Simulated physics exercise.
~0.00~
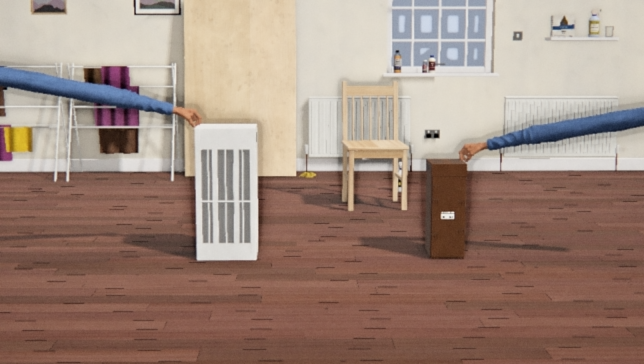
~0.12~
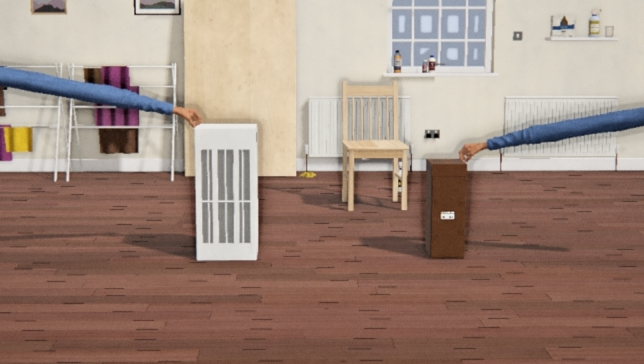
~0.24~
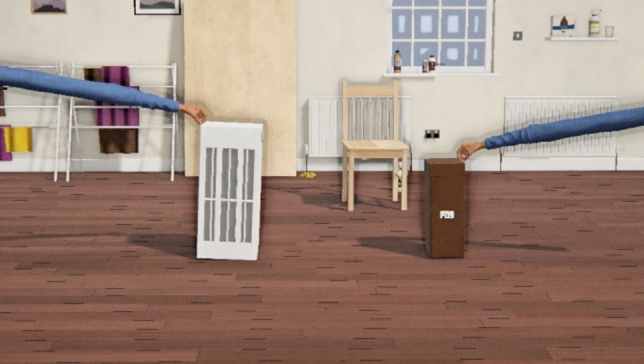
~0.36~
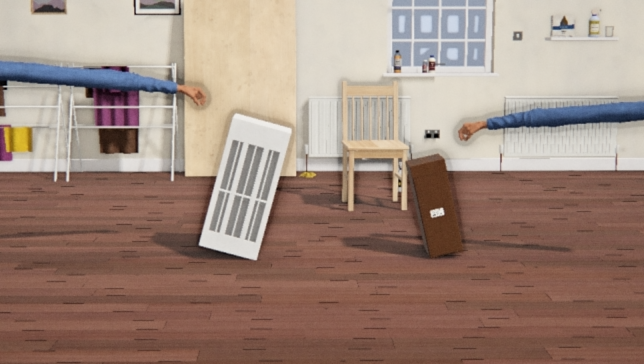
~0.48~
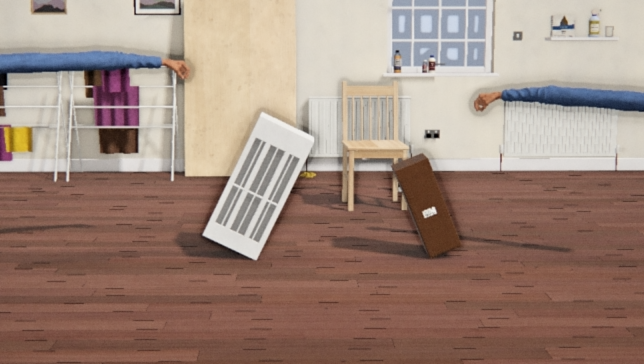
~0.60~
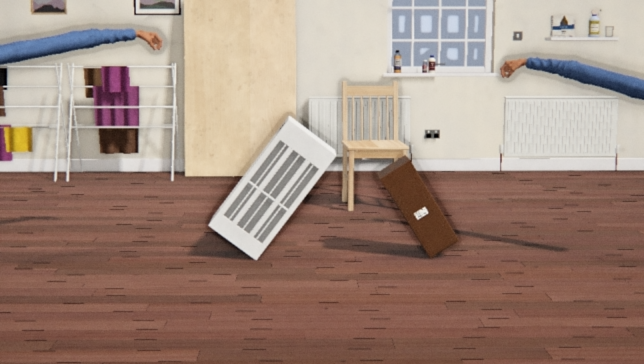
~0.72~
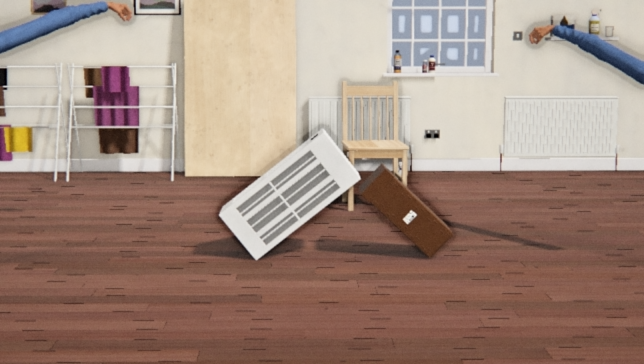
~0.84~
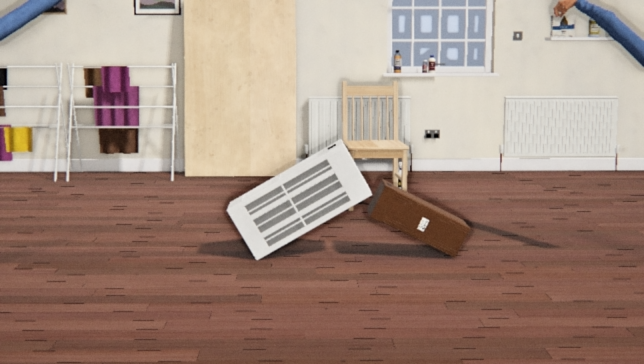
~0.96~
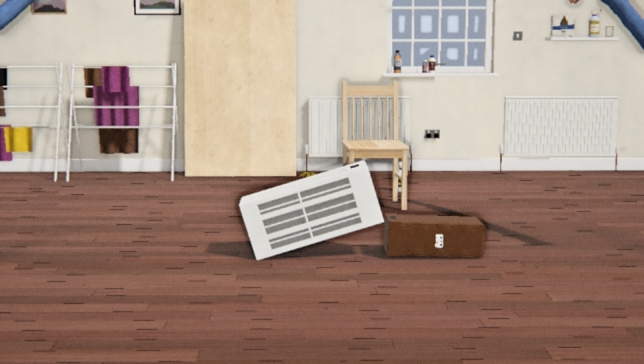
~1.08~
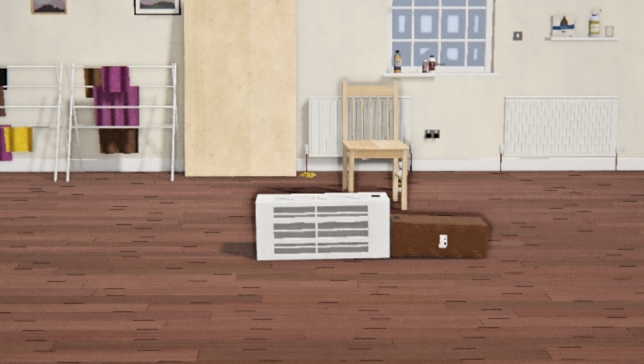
The clip opens on a wooden floor in a room with a chair, where a tall white crate stands on the left and a smaller brown tote on the right, each touched by a blue-sleeved arm. The white crate begins to tilt right, then both hands let go and draw back out of view. Left alone, the two objects lean further toward each other, their upper ends closing in near the chair. The brown tote drops onto its side first, shifting slightly right. The white crate follows, and both end lying flat on their sides, end to end.
